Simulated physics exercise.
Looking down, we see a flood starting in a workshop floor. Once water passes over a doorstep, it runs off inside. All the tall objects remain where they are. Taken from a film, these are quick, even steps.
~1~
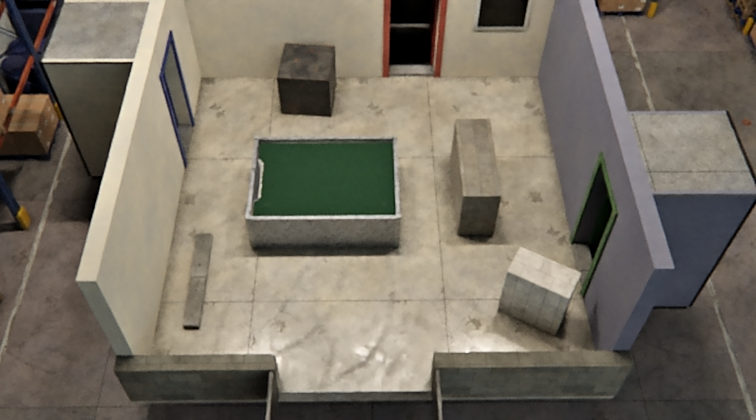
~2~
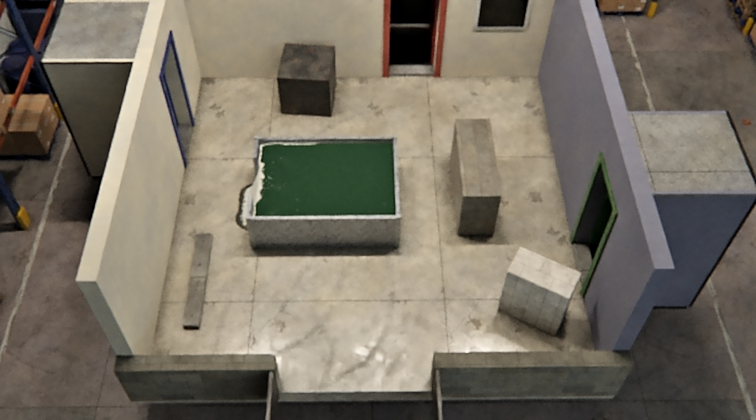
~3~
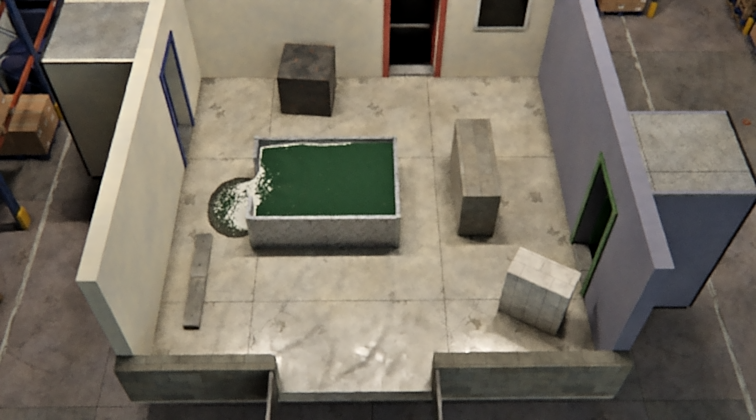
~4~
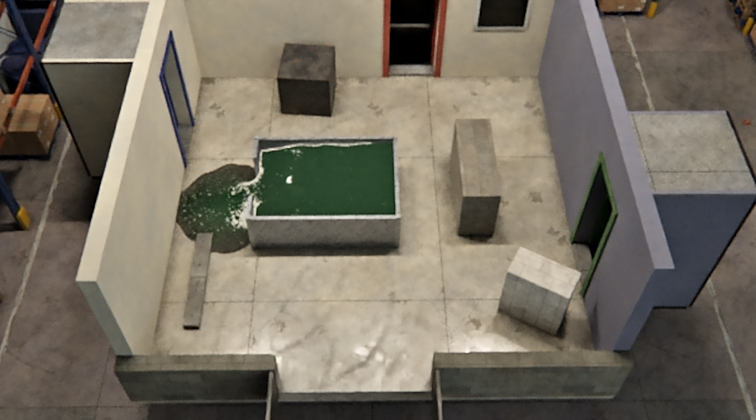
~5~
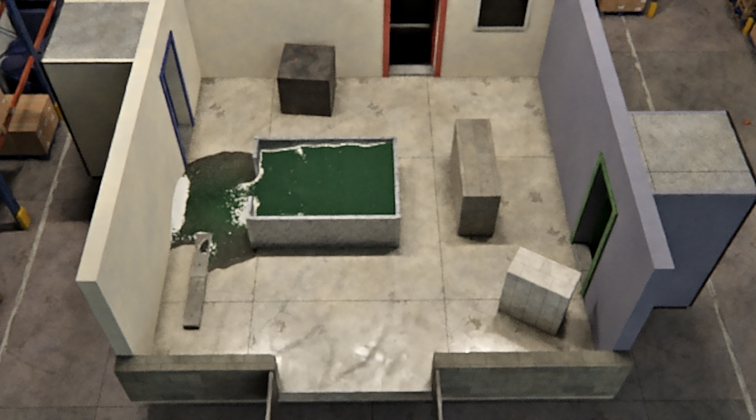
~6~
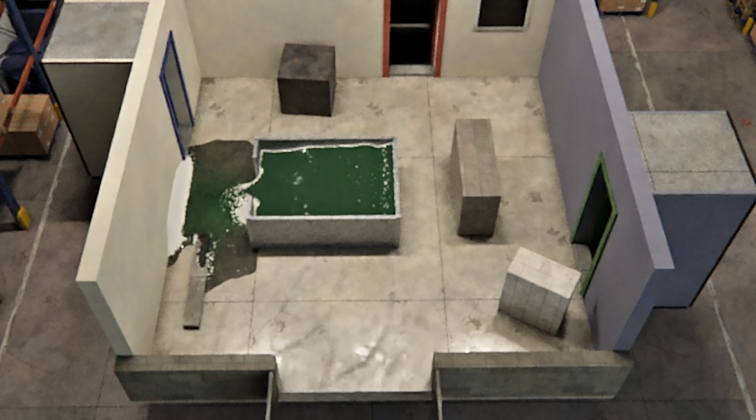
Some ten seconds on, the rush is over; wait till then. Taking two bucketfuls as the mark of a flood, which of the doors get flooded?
The red door stays below the mark, the green door stays below the mark, the blue door gets flooded.
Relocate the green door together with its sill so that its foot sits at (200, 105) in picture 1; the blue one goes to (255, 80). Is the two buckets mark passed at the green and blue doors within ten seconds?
Then: Green takes more; blue lets more in.
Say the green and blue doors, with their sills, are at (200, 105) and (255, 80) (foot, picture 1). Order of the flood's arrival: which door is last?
I'd go with the red one.
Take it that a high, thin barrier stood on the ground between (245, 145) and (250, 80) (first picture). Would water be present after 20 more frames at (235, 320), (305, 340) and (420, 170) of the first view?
Listed order: Swamped, swamped, spared.
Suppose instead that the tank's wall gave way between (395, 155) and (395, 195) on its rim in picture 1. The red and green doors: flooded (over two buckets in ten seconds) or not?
Checking the doors, red surpasses the cutoff; green, on the other hand, comes in lower.
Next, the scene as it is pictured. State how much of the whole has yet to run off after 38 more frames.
My estimate is some 96 percent.
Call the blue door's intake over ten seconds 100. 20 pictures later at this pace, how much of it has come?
Working it through, I arrive at 70 %.
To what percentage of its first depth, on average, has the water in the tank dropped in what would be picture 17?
I'd put it close to 60 in a hundred.
A moment on, water covers 15 % of the floor; the red door not reached, the green door not reached, the blue door under two buckets in.
Next, water covers 25 % of the floor; the red door not reached, the green door not reached, the blue door over two buckets in.
Then, water covers 40 % of the floor; the red door wet at the sill, nothing in, the green door not reached, the blue door over two buckets in.
Later, water covers 70 % of the floor; the red door wet at the sill, nothing in, the green door not reached, the blue door over two buckets in.
In the end, water covers 95 % of the floor; the red door wet at the sill, nothing in, the green door wet at the sill, nothing in, the blue door over two buckets in.
